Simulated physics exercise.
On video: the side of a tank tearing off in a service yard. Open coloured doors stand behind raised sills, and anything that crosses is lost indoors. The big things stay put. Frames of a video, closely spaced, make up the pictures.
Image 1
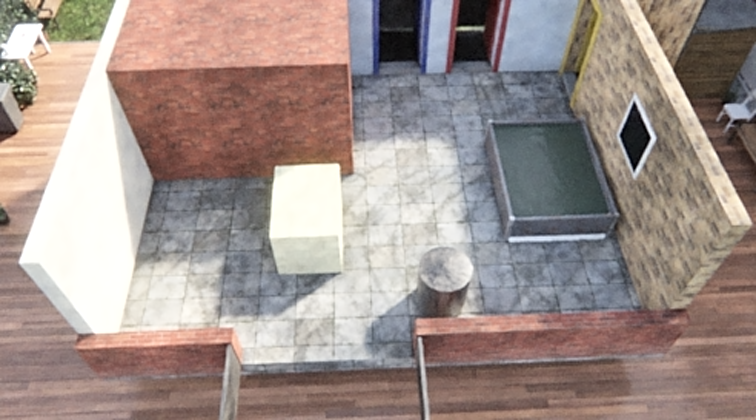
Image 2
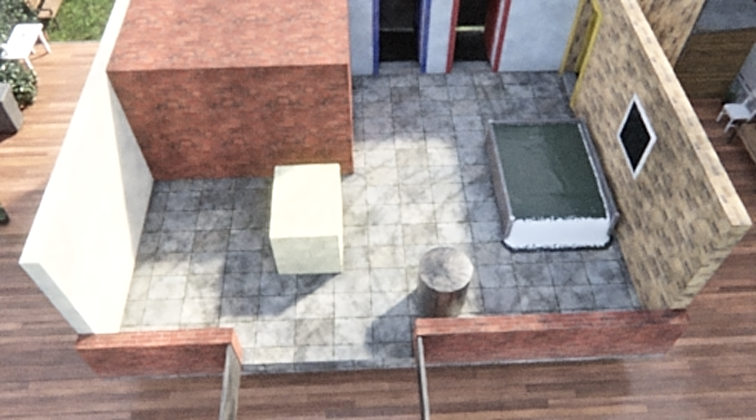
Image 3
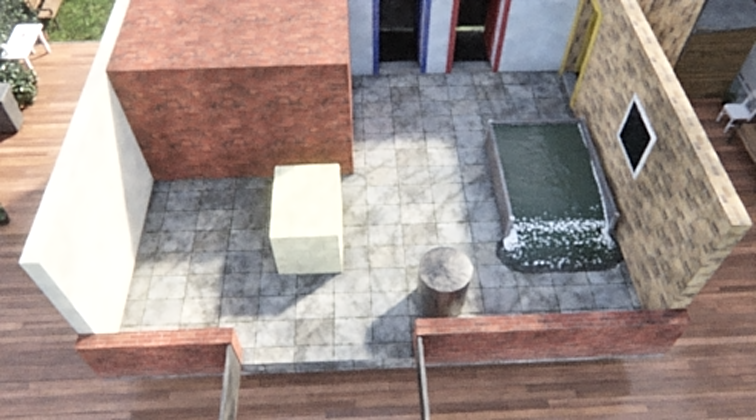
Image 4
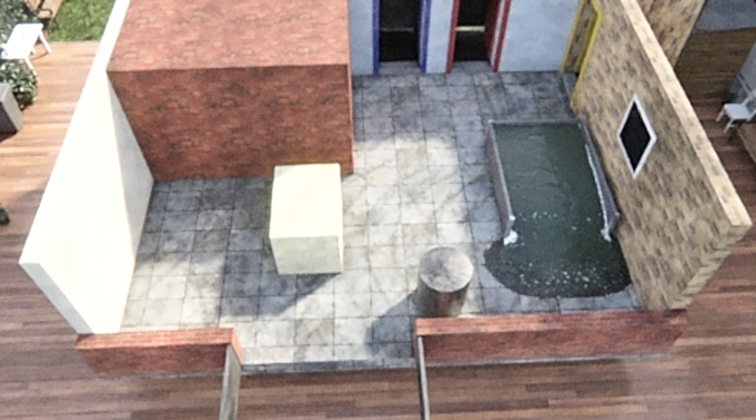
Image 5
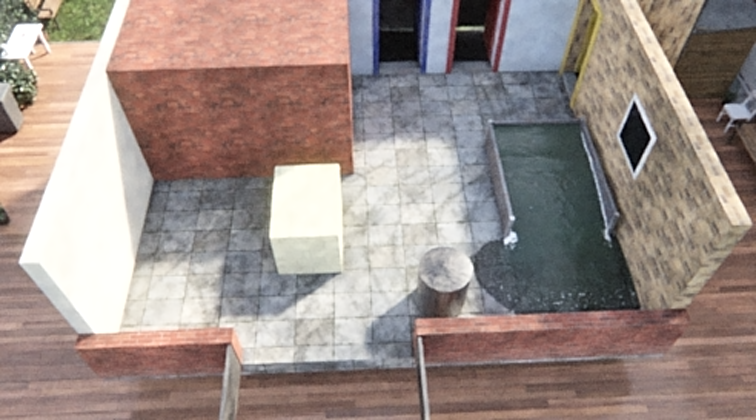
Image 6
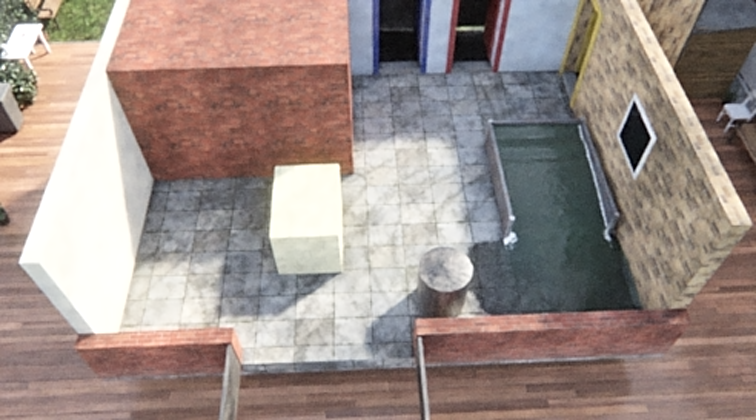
Dark green water bursts through a tank's front side and spreads across the paved yard.
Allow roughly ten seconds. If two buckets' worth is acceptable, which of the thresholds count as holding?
The yellow door counts as holding, the blue door counts as holding, the red door counts as holding.
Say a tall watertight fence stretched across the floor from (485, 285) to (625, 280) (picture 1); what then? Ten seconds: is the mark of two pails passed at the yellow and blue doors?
Yellow door: Below the mark; blue door: Below the mark.
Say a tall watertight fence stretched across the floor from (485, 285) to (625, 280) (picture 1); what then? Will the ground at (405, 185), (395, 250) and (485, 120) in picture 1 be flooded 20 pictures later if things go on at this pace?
Lab note - spot 1 inundated, spot 2 inundated, spot 3 parched.
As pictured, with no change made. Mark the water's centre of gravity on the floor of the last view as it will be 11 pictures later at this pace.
That puts it at around (550, 251).
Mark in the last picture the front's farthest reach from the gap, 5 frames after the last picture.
My best guess is about (446, 341).
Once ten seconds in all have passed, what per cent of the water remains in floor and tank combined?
Close to 94 in a hundred.
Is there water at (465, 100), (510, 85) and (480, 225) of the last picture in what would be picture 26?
Lab note, in the order given: Unwetted, unwetted, wet through.
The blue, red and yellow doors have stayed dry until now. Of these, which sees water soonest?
From the pictures, my answer is the yellow one.
A moment on, water covers 15 % of the floor; the yellow door not reached, the blue door not reached, the red door not reached.
Next, water covers 15 % of the floor; the yellow door not reached, the blue door not reached, the red door not reached.
Then, water covers 35 % of the floor; the yellow door not reached, the blue door not reached, the red door not reached.
Later, water covers 75 % of the floor; the yellow door wet at the sill, nothing in, the blue door not reached, the red door wet at the sill, nothing in.
In the end, water covers 90 % of the floor; the yellow door wet at the sill, nothing in, the blue door wet at the sill, nothing in, the red door wet at the sill, nothing in.
